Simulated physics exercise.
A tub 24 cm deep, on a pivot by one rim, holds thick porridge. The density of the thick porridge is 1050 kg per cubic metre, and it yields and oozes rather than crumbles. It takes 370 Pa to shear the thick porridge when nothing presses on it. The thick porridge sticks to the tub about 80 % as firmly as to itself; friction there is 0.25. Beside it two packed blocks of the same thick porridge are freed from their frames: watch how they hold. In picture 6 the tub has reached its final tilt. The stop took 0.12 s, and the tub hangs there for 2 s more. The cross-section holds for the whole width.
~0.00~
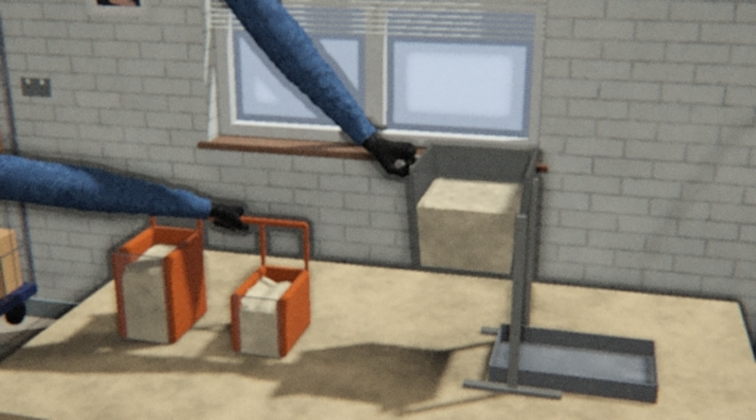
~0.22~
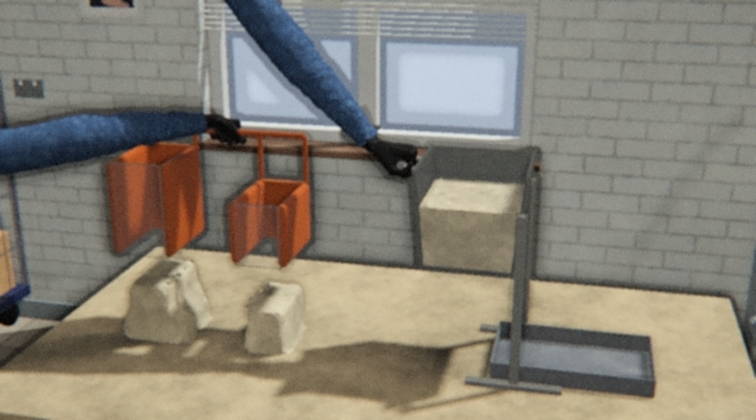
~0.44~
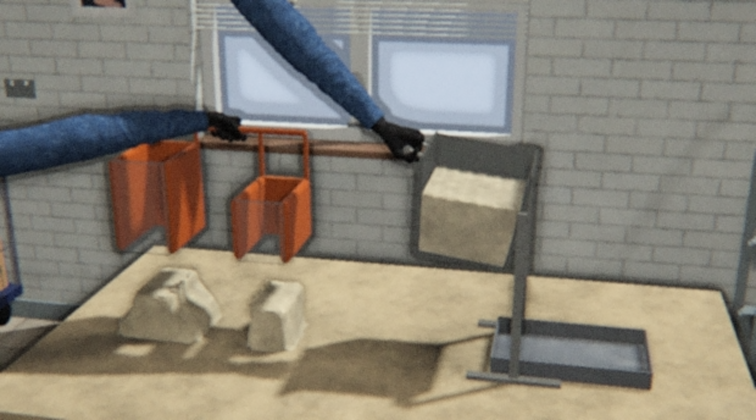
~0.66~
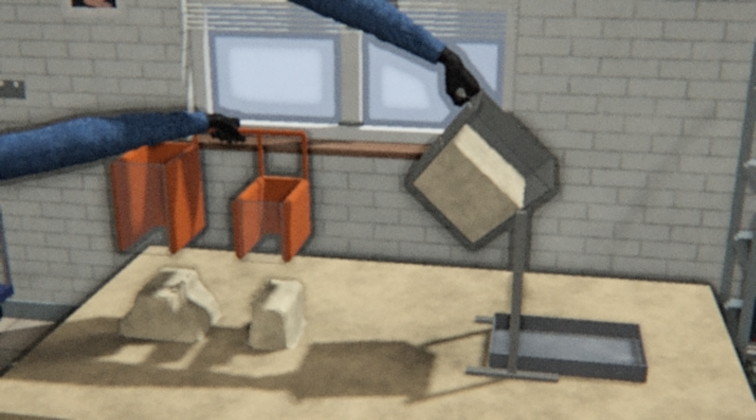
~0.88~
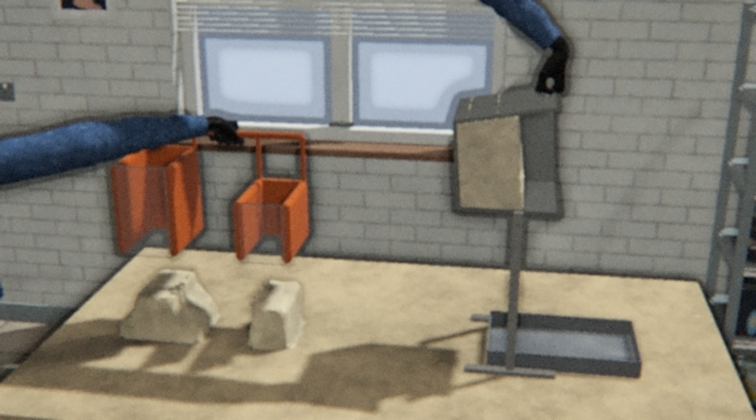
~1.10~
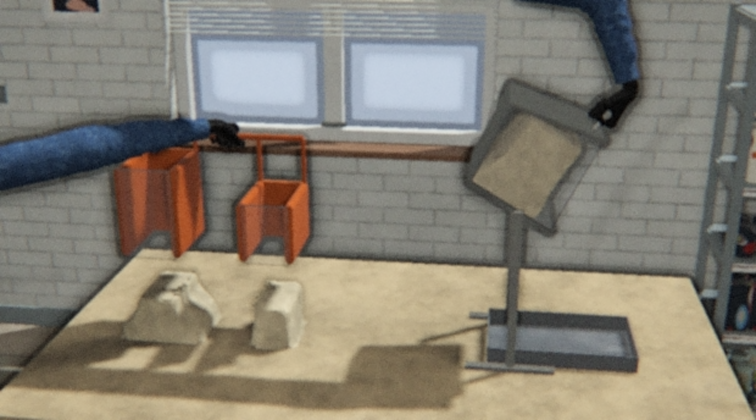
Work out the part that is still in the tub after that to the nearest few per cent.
The part that is still in the tub after that is near 0 %.
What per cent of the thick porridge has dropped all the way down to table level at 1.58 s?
Some 85 per cent.
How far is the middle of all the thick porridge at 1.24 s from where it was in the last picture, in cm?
Some 13 cm.
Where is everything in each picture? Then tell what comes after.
The first picture shows handle-side rim at (414, 170), tilt 0 degrees; crest of the thick porridge at (507, 213); block heights 21 cm, 14 cm (left to right).
The second picture shows handle-side rim at (416, 171), tilt 0 degrees; crest of the thick porridge at (508, 213); block heights 17 cm, 13 cm (left to right).
The third picture shows handle-side rim at (424, 158), tilt 7 degrees; crest of the thick porridge at (428, 194); block heights 15 cm, 13 cm (left to right).
The fourth picture shows handle-side rim at (476, 112), tilt 44 degrees; crest of the thick porridge at (455, 144); block heights 15 cm, 13 cm (left to right).
The fifth picture shows handle-side rim at (556, 111), tilt 85 degrees; crest of the thick porridge at (512, 118); block heights 15 cm, 13 cm (left to right).
The sixth picture shows handle-side rim at (603, 143), tilt 115 degrees; crest of the thick porridge at (536, 124); block heights 15 cm, 13 cm (left to right).
After 1.24 s, the tub is at 115 degrees and holds 56 %.
After 1.41 s, the tub is at 115 degrees and holds 1 %.
After 1.58 s, the tub is at 115 degrees and holds 0 %.
After 1.75 s, the tub is at 115 degrees and holds 0 %.
After 3.10 s, the tub is at 115 degrees and holds 0 %.
